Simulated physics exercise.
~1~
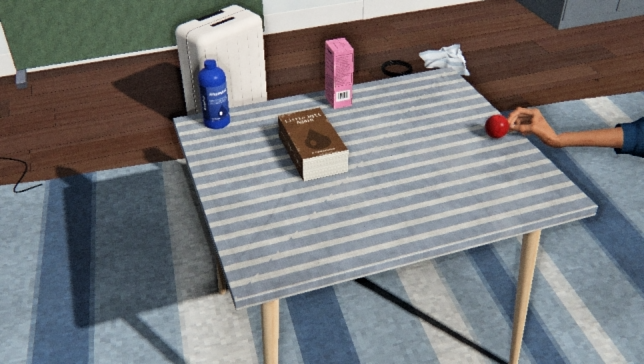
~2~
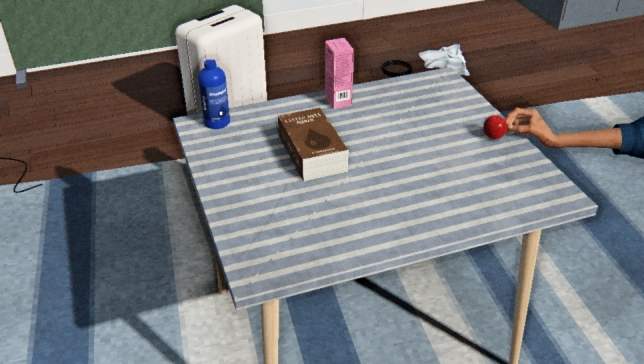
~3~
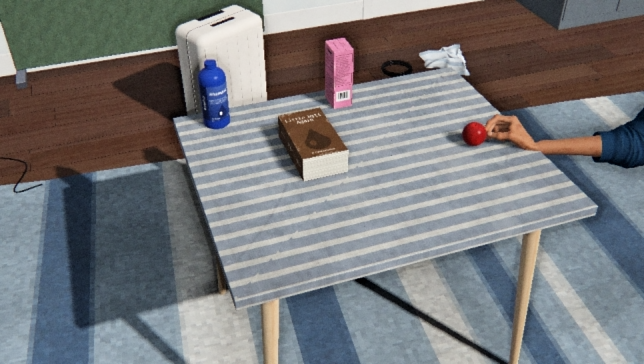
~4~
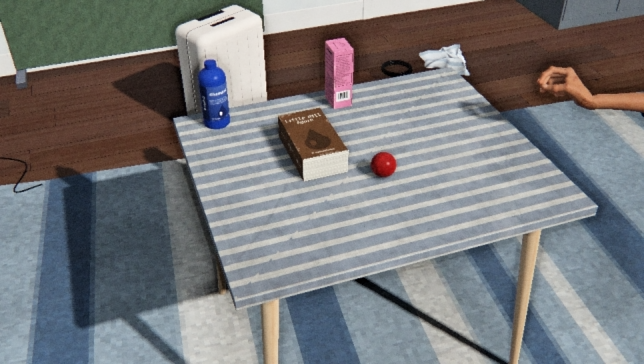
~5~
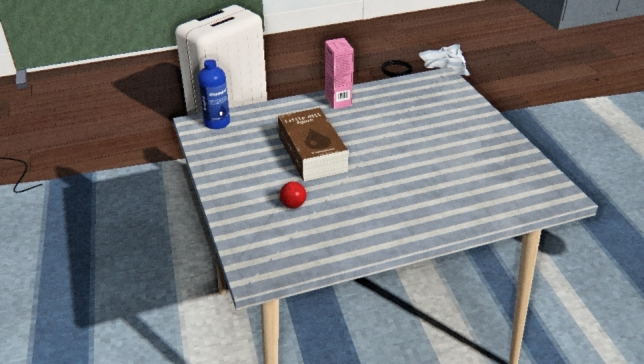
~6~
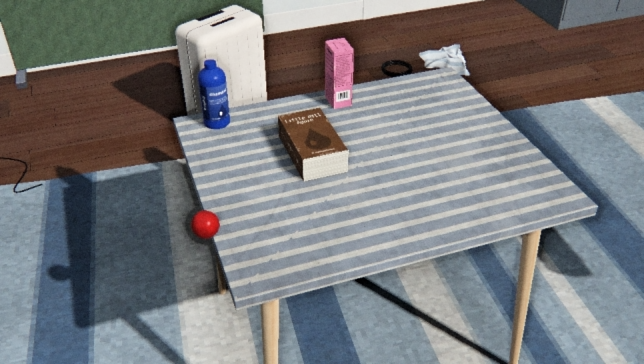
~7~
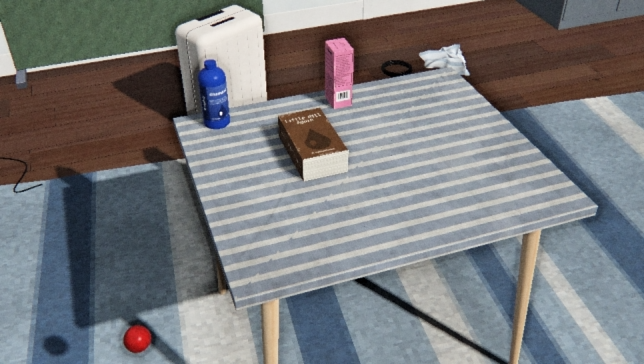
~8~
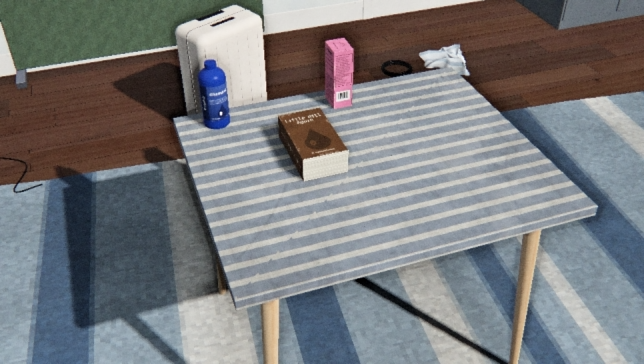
Hand sending a red apple leftward across a striped table, past a brown book, and off the edge, dropping from view.
